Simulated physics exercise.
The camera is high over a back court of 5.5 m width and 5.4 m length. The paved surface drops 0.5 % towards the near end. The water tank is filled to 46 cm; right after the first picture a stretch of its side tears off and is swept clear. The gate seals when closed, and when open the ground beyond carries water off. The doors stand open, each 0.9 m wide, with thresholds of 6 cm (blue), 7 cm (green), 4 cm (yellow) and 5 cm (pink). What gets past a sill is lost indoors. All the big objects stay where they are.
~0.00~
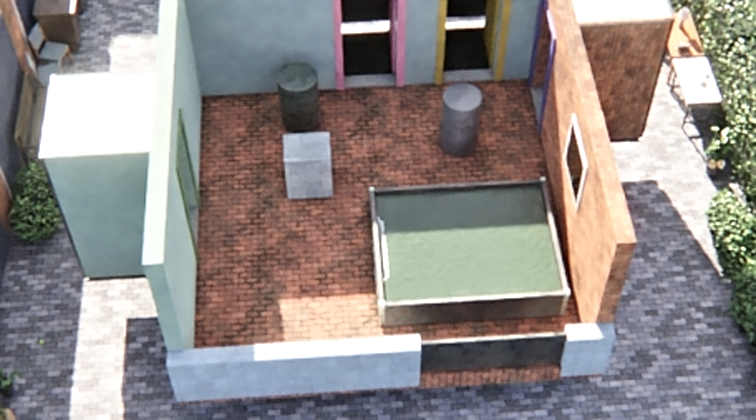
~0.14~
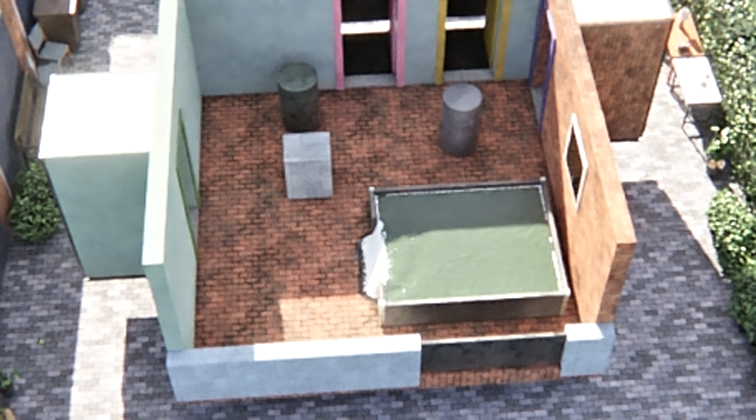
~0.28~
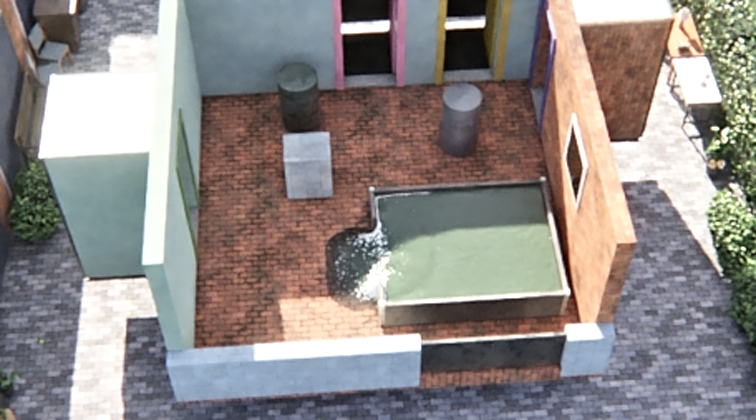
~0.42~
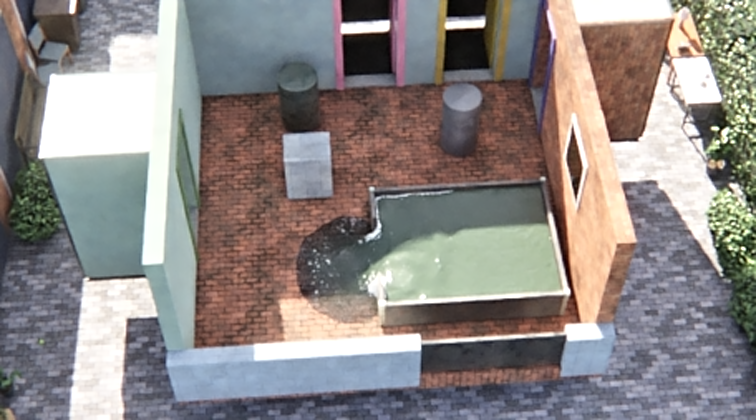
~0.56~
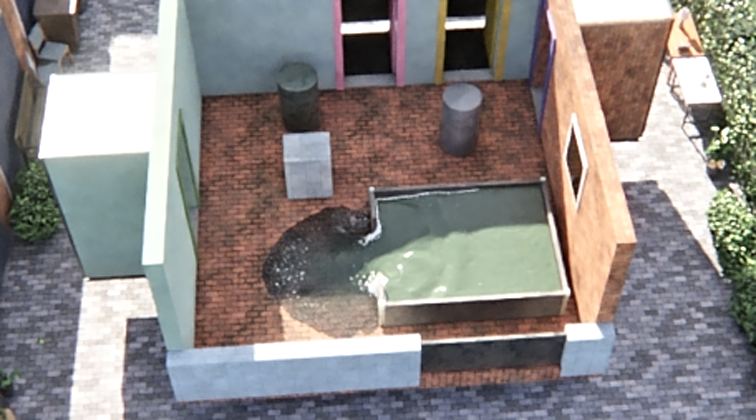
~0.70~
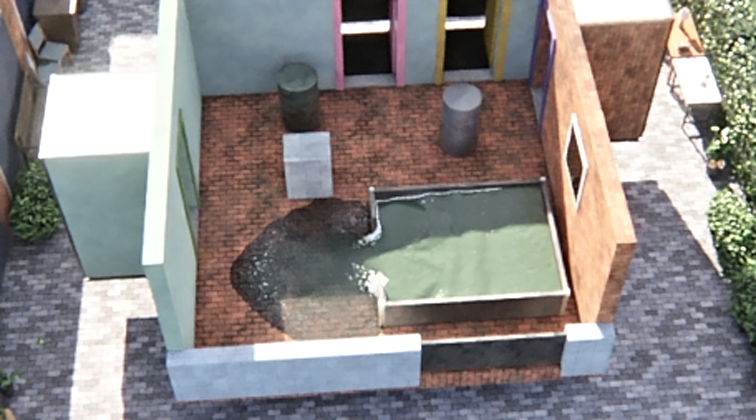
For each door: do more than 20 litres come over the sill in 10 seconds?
The water let in: At the blue door it keeps below the limit; at the green door it goes over the limit; at the yellow door it stays under the limit; at the pink door it does not reach the limit.
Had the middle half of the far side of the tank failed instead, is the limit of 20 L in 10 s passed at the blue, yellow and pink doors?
Then: Blue past it, yellow over, pink above.
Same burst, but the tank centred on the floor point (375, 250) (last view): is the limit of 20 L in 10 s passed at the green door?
Then: Green past it.
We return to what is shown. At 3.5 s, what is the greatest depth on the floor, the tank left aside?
About 22 cm.
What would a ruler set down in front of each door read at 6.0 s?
Depths in cm: Blue 0, green 14, yellow 1, pink 3.
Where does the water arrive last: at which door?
The blue one.
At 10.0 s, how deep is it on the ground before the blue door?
Some 7.0 cm.
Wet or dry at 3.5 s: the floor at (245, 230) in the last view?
It is under water.
After 1.4 s water covers 30 % of the floor and is deepest (25 cm) near (367, 270); blue door not reached, green door 12 cm at the sill, 2 L in, yellow door not reached, pink door not reached.
After 2.2 s water covers 35 % of the floor and is deepest (28 cm) near (194, 377); blue door not reached, green door 18 cm at the sill, 35 L in, yellow door not reached, pink door not reached.
After 3.5 s water covers 45 % of the floor and is deepest (22 cm) near (194, 377); blue door not reached, green door 18 cm at the sill, 101 L in, yellow door not reached, pink door not reached.
After 6.0 s water covers 70 % of the floor and is deepest (16 cm) near (197, 281); blue door not reached, green door 14 cm at the sill, 165 L in, yellow door 1 cm at the sill, 0 L in, pink door 3 cm at the sill, 0 L in.
After 10.0 s water covers 95 % of the floor and is deepest (14 cm) near (565, 353); blue door 7 cm at the sill, 0 L in, green door 8 cm at the sill, 201 L in, yellow door 3 cm at the sill, 0 L in, pink door 2 cm at the sill, 0 L in.
